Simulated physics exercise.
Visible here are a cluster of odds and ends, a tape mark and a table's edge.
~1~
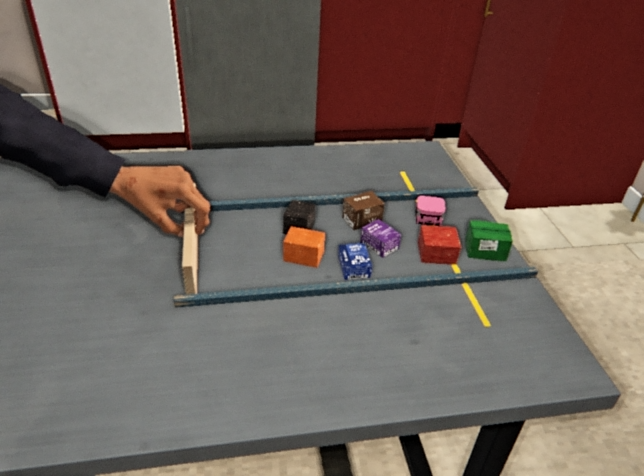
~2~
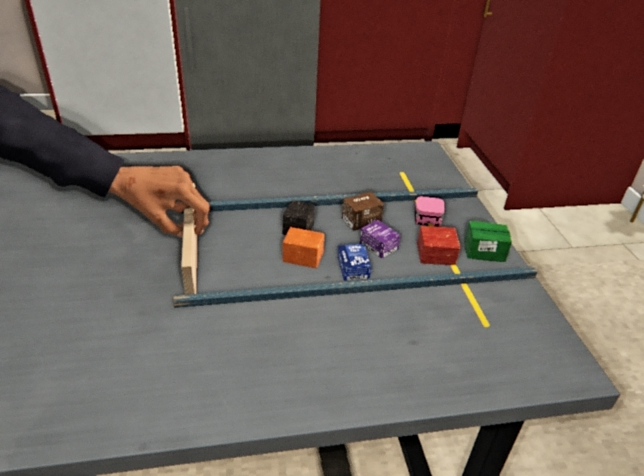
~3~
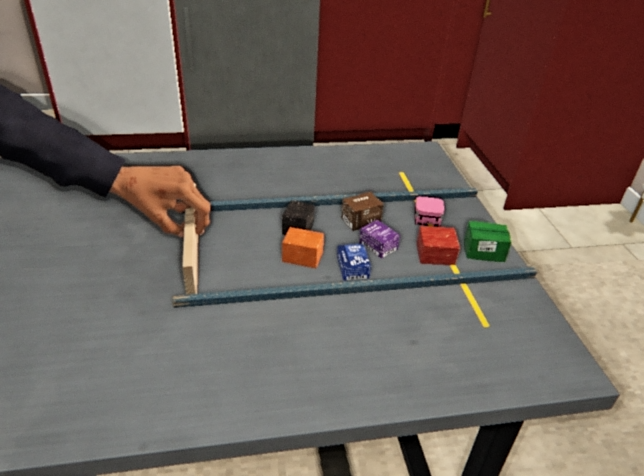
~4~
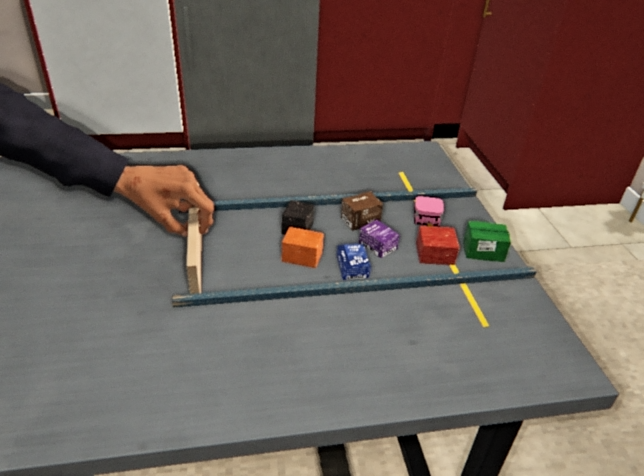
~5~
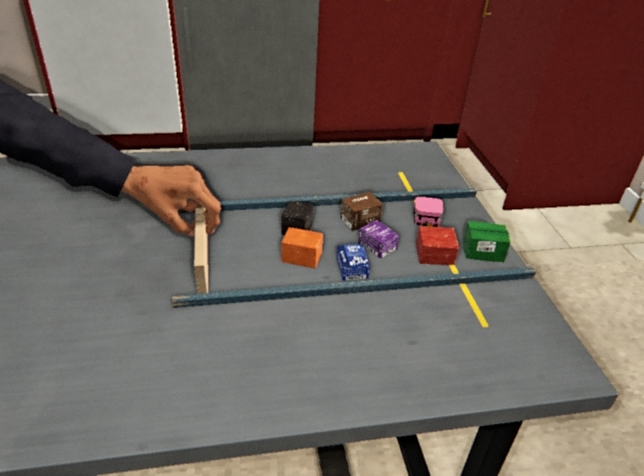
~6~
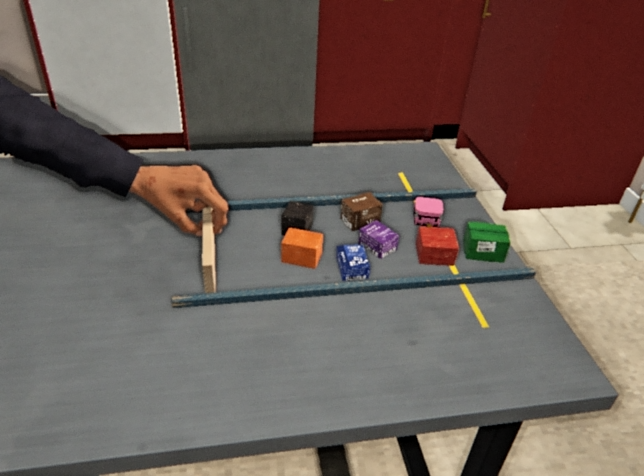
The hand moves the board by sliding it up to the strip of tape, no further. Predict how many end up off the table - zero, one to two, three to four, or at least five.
Fallen: A lone one or a pair.
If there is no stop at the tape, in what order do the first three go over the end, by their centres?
Green box, pink case, red block.
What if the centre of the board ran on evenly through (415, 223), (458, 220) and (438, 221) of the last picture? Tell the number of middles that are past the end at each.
1, 3, 2.
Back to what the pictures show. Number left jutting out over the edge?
2 of them.
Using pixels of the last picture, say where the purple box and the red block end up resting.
The purple box ends at (489, 239) and the red block at (520, 252).
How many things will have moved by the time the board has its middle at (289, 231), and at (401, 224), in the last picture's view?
2 at one spot and 8 at the other.
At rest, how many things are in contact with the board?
3 of them.
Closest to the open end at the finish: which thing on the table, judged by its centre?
Result: Pink case.
Soon after, none off yet; green box at rest near (486, 242); pink case at rest near (428, 213); red block at rest near (436, 246).
After that, none off yet; green box at rest near (488, 242); pink case moving near (433, 213); red block displaced a little near (453, 247).
In the end, the number that fall off is one or two; gone, green box.
